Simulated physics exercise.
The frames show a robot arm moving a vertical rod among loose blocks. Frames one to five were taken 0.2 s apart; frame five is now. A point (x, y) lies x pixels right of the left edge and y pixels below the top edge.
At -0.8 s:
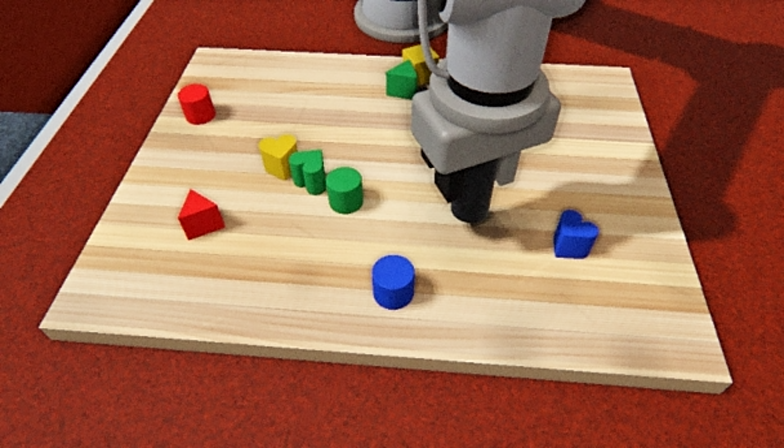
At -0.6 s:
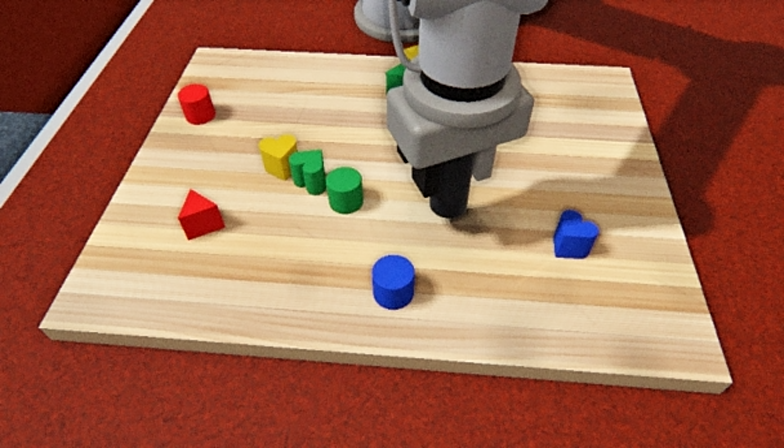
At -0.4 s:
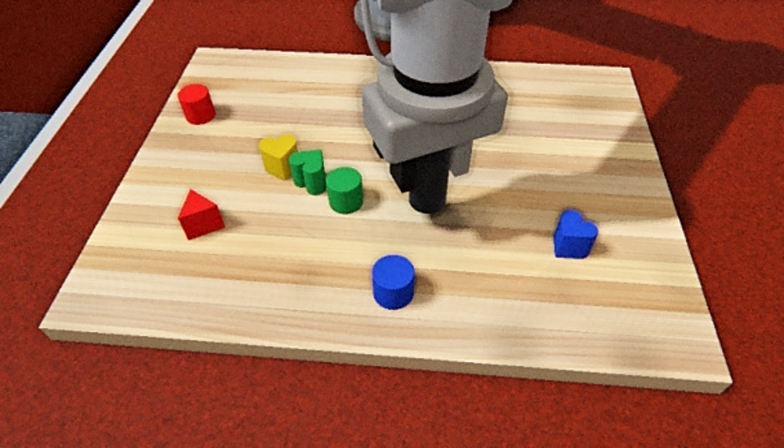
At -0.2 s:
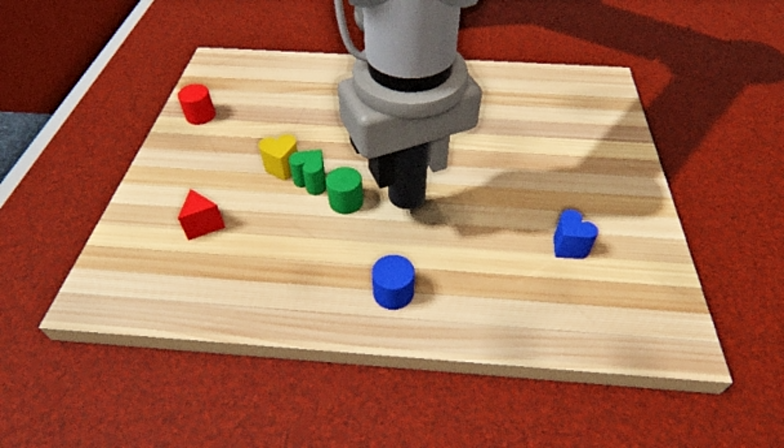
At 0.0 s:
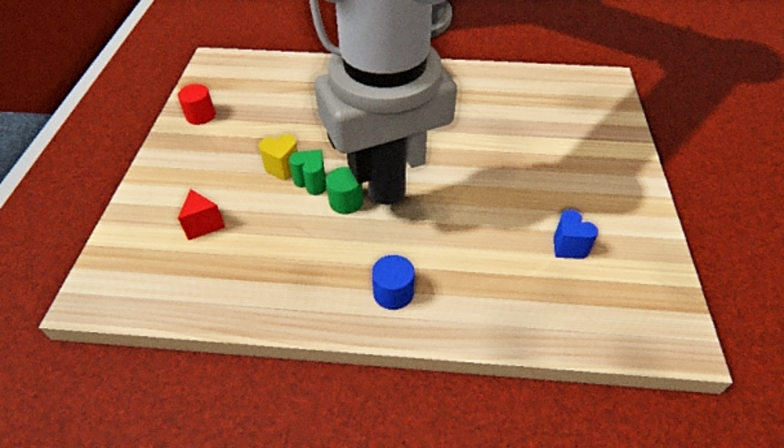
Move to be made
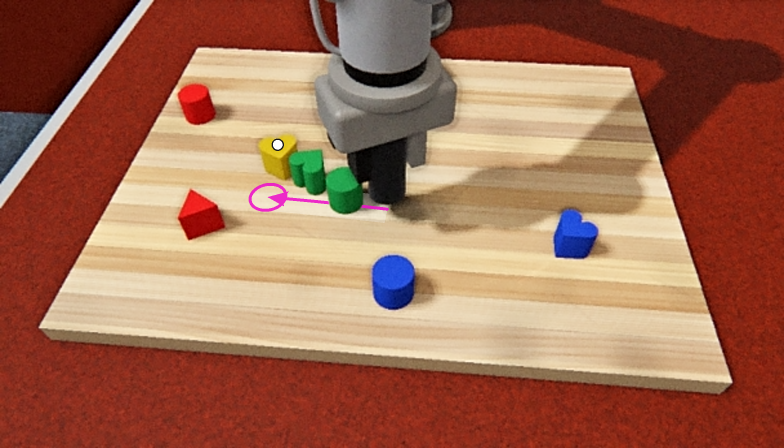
To begin with, a robot arm holds a dark vertical rod over the middle of a wooden board scattered with red, yellow, green and blue blocks. The arm then moves the rod steadily left, past the blue cylinder, until it is close beside the green cylinder, while the blocks stay still.
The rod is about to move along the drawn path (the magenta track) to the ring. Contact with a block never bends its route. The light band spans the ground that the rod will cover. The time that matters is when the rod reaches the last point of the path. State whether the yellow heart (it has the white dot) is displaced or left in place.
Shifted out of place.
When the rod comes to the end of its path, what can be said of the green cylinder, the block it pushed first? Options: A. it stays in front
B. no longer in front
(A)
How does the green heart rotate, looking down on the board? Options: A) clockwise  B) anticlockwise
A.
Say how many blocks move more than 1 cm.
3 or more blocks.
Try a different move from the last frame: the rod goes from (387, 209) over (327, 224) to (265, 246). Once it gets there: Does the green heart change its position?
Yes, it checks out.
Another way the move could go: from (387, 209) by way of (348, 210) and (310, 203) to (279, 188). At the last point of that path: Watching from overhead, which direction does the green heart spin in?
Clockwise, looking down.
Drawn move, from (387, 209) to (268, 197); the dot is on the yellow heart.
What follows on the original path. One third of the way, rod at (345, 187); yellow heart at (274, 141); green heart at (293, 159), turned 50° clockwise; green cylinder at (308, 179).
Two thirds of the way, rod at (303, 183); yellow heart at (272, 138); green heart at (280, 158), turned 100° clockwise; green cylinder at (265, 183).
At the end, rod at (263, 180); red three-sided block still; yellow heart at (268, 132), turned 30° clockwise; green heart at (258, 151), turned 155° clockwise; green cylinder at (227, 187).
